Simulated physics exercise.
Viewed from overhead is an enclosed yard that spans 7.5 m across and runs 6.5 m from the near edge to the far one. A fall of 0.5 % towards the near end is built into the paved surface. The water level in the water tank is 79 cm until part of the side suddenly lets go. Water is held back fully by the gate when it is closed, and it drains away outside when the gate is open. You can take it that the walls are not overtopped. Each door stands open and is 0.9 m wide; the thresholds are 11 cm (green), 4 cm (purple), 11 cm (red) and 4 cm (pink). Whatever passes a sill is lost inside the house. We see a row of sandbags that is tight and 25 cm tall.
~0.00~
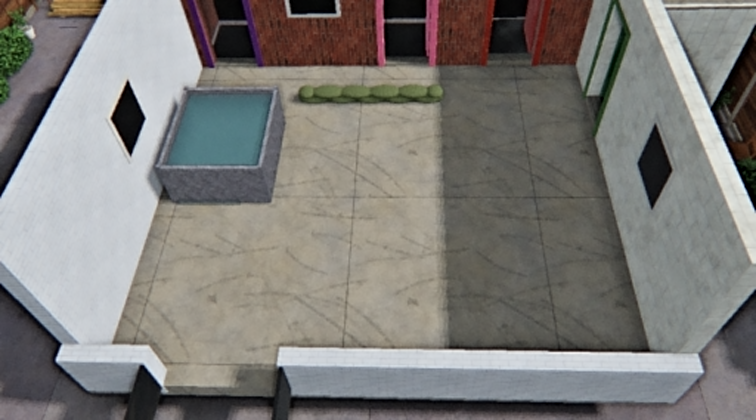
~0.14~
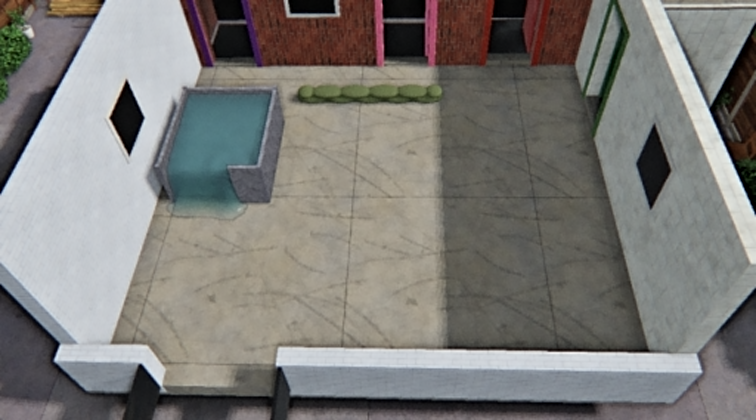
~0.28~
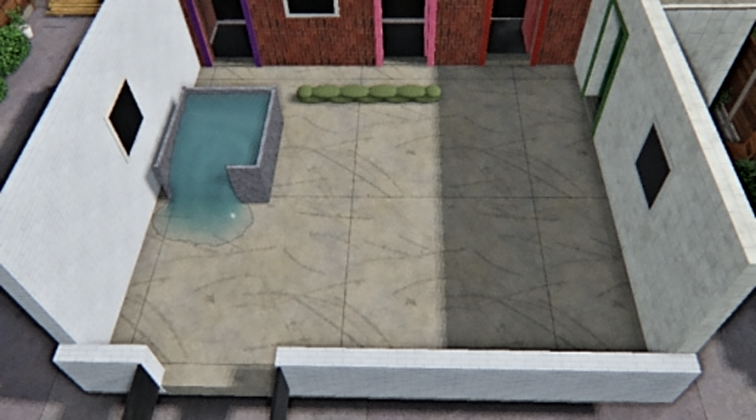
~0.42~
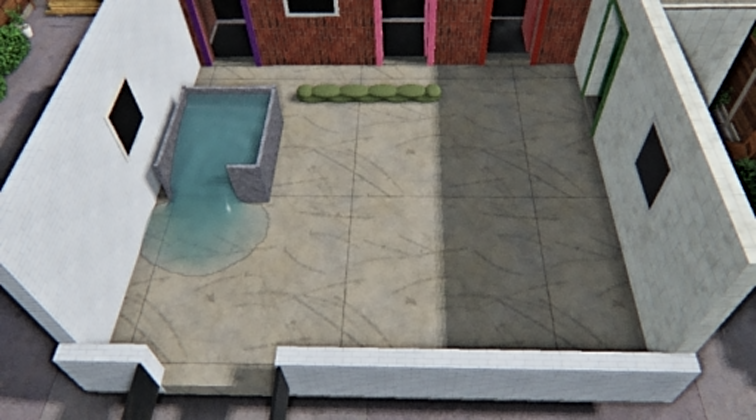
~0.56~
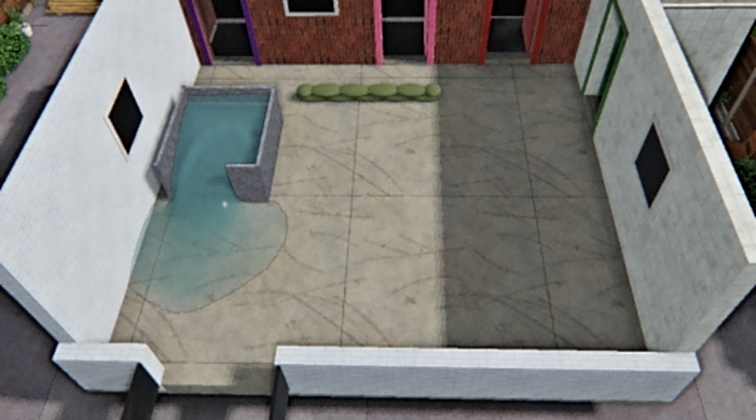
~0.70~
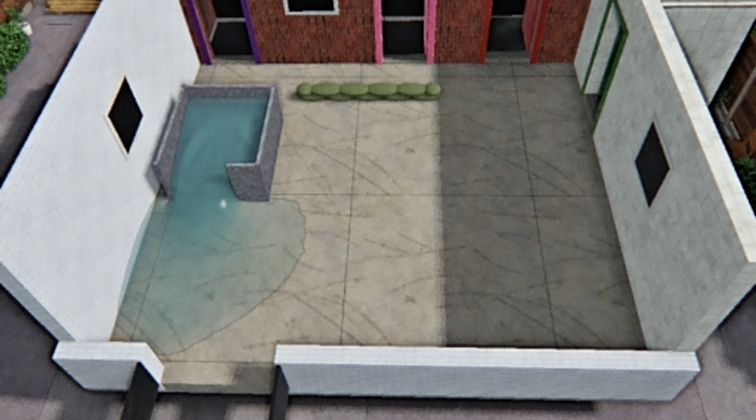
We see a walled yard from above with a stone tank of still water at the left, then its near side opens and water pours out, spreading across the pale paving toward the near wall and along the left wall.
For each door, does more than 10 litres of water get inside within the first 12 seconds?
Green door: Not over; purple door: Not over; red door: Not over; pink door: Not over.
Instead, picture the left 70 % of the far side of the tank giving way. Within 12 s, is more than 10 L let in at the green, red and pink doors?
Door by door - green: Within bounds, red: Within bounds, pink: Out of bounds.
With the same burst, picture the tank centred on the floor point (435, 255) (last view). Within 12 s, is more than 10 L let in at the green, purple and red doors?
At the green door the limit is not exceeded, at the purple door surpassed, at the red door not exceeded.
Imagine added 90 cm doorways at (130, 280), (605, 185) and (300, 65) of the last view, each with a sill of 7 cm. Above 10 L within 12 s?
Check each in turn: The first succeeds, the second fails, the third fails.
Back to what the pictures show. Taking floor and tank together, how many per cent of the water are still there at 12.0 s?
About 48 percent of the water remains.
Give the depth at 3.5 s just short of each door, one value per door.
Centimetres: Green 0 / purple 0 / red 0 / pink 0.
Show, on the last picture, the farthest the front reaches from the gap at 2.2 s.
Roughly at pixel (426, 371).
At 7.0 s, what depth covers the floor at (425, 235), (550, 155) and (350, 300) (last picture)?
Approximately 1, 0 and 2 centimetres, going through them in turn.
After 1.4 s water covers 20 % of the floor and is deepest (58 cm) near (102, 365); green door not reached, purple door not reached, red door not reached, pink door not reached.
After 2.2 s water covers 20 % of the floor and is deepest (44 cm) near (115, 365); green door not reached, purple door not reached, red door not reached, pink door not reached.
After 3.5 s water covers 25 % of the floor and is deepest (22 cm) near (280, 381); green door not reached, purple door not reached, red door not reached, pink door not reached.
After 7.0 s water covers 45 % of the floor and is deepest (11 cm) near (628, 375); green door not reached, purple door 1 cm at the sill, 0 L in, red door not reached, pink door not reached.
After 12.0 s water covers 65 % of the floor and is deepest (5 cm) near (493, 372); green door 2 cm at the sill, 0 L in, purple door 1 cm at the sill, 0 L in, red door 4 cm at the sill, 0 L in, pink door not reached.
